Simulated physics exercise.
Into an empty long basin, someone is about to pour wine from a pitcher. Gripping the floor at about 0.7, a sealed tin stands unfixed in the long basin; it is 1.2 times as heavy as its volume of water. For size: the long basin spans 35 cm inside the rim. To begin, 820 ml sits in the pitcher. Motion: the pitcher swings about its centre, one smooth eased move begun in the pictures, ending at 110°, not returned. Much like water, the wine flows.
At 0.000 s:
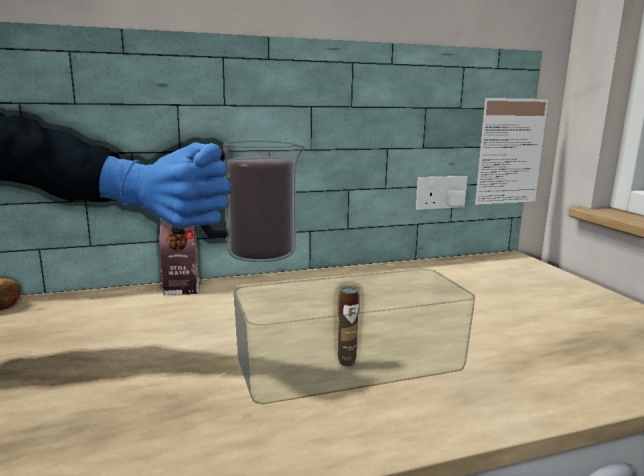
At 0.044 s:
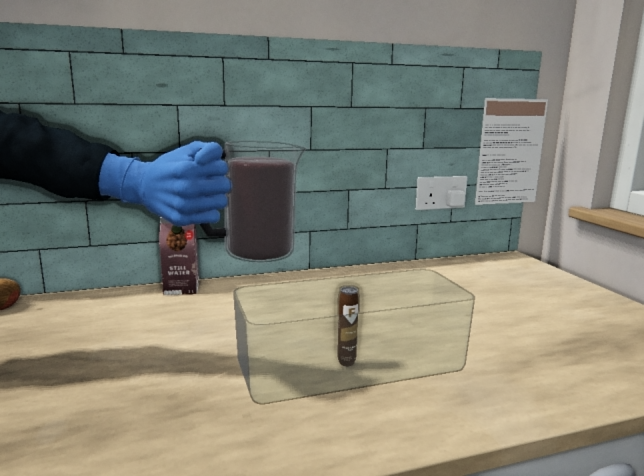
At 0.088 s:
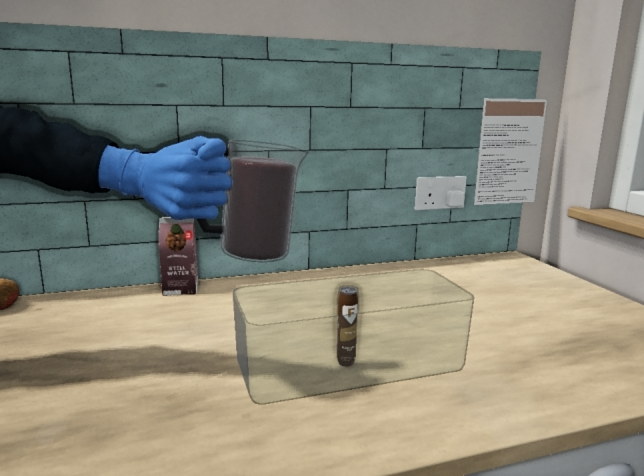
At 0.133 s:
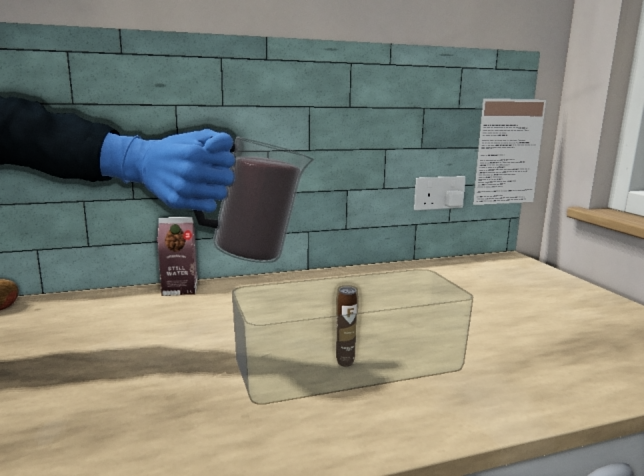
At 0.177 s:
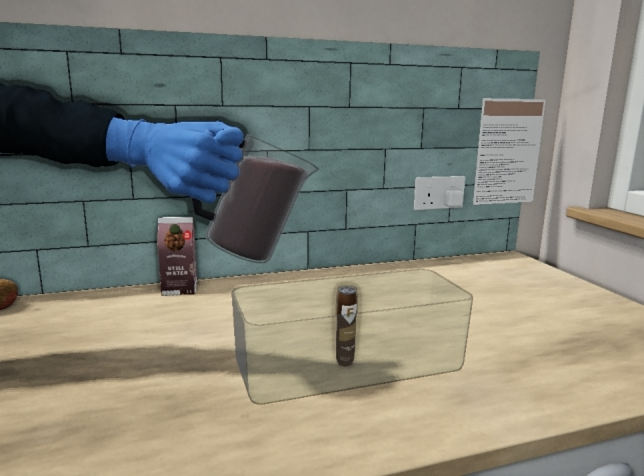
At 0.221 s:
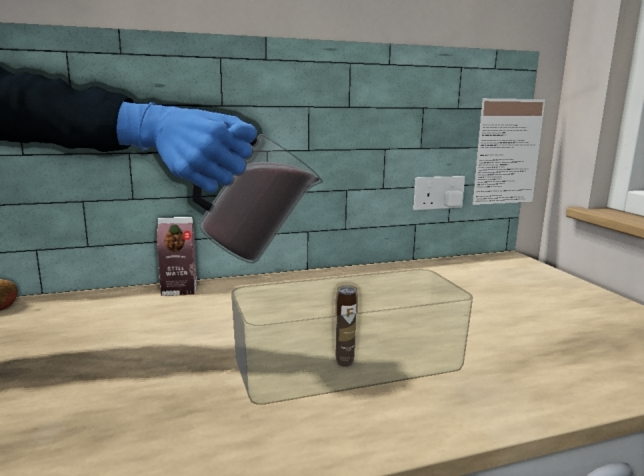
At the start, a blue-gloved hand holds a pitcher of dark wine upright above a clear, long basin with a small brown tin inside, on a wooden counter. The hand then tilts the pitcher gradually to the right, until it leans at a clear slant with the wine still inside.
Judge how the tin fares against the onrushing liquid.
It's down.
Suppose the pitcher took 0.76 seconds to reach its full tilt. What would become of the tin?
Result: Tin tipped over.
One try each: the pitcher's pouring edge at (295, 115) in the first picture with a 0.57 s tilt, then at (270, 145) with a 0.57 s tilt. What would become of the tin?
First it tips over; then it tips over.
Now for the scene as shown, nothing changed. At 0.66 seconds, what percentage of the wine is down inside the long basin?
Roughly 56 percent of it.
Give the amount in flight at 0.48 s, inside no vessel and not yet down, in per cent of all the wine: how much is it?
Near 24 per cent at that moment.
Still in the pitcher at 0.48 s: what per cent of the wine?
Some 66 % of it is still there.
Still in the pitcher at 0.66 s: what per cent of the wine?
Around 22 in a hundred.
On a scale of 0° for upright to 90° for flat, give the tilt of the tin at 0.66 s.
5°.
Then, 0.48 s in, the tilt is 103° and 65 per cent is still to pour; the tin stands where it began.
Then, 0.66 s in, the tilt is 110° and 22 per cent is still to pour; the tin stands where it began.
Then, 0.86 s in, the tilt is 110° and 4 per cent is still to pour; the tin lies on its side.
Then, 1.07 s in, the tilt is 110° and 0 per cent is still to pour; the tin lies on its side.
Finally, the tin lies on its side.
